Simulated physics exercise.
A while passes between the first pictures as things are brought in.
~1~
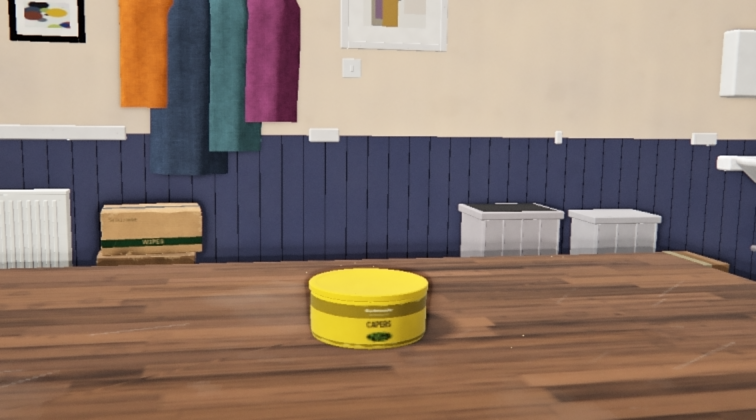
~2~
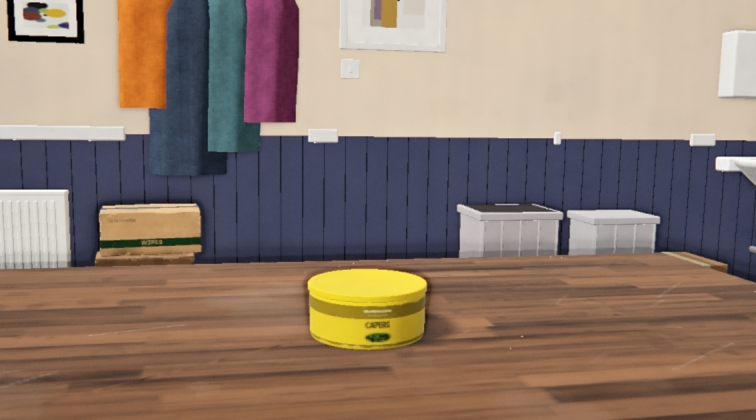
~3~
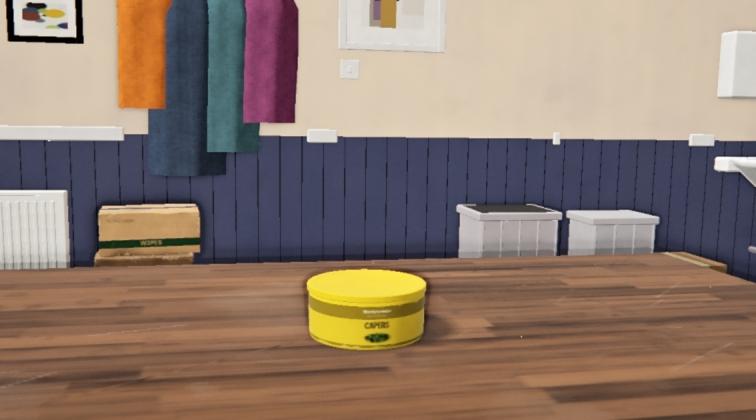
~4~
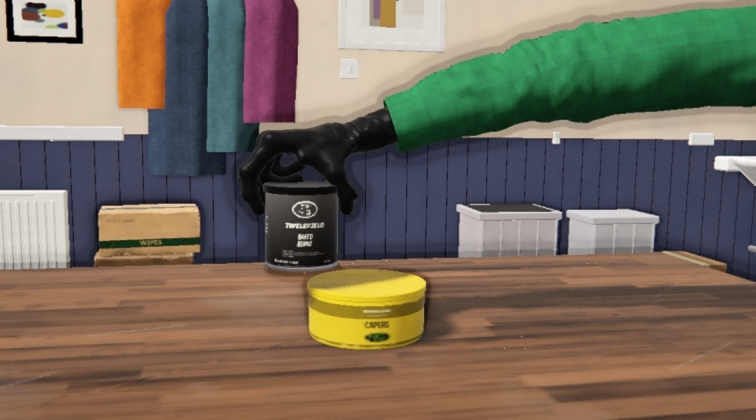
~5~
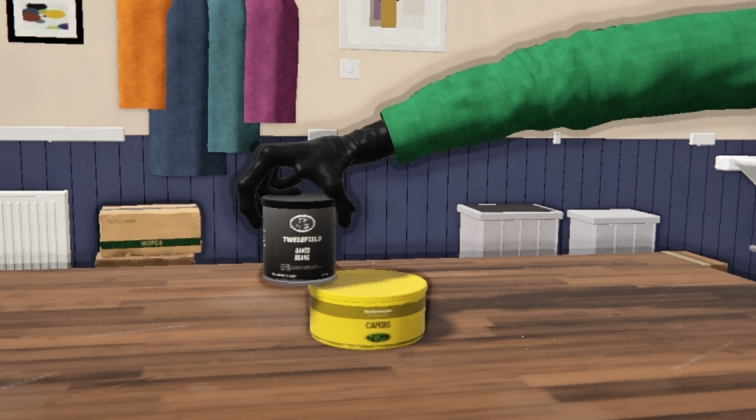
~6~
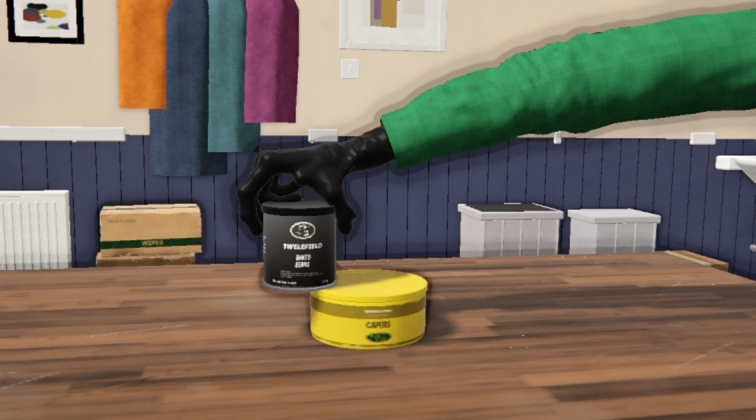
The clip shows a yellow tub labelled capers on a wooden table; then a black hand in a green sleeve holds a black pot behind it, slightly to the left, and lowers it a little onto the tabletop, keeping hold.
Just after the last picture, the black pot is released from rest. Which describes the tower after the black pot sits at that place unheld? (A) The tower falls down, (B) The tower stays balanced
(A) The tower falls down.
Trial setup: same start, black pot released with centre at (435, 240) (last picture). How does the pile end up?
The pile then goes over.
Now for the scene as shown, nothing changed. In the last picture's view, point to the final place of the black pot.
It finishes at about (217, 302).
Then, 0.40 s past the last view, black pot now fallen.
Then, 0.50 s past the last view, nothing new.
Finally, fallen, black pot; yellow tub still in place. Final places as the last picture's camera would see them, black pot near (217, 302). The pile comes apart.
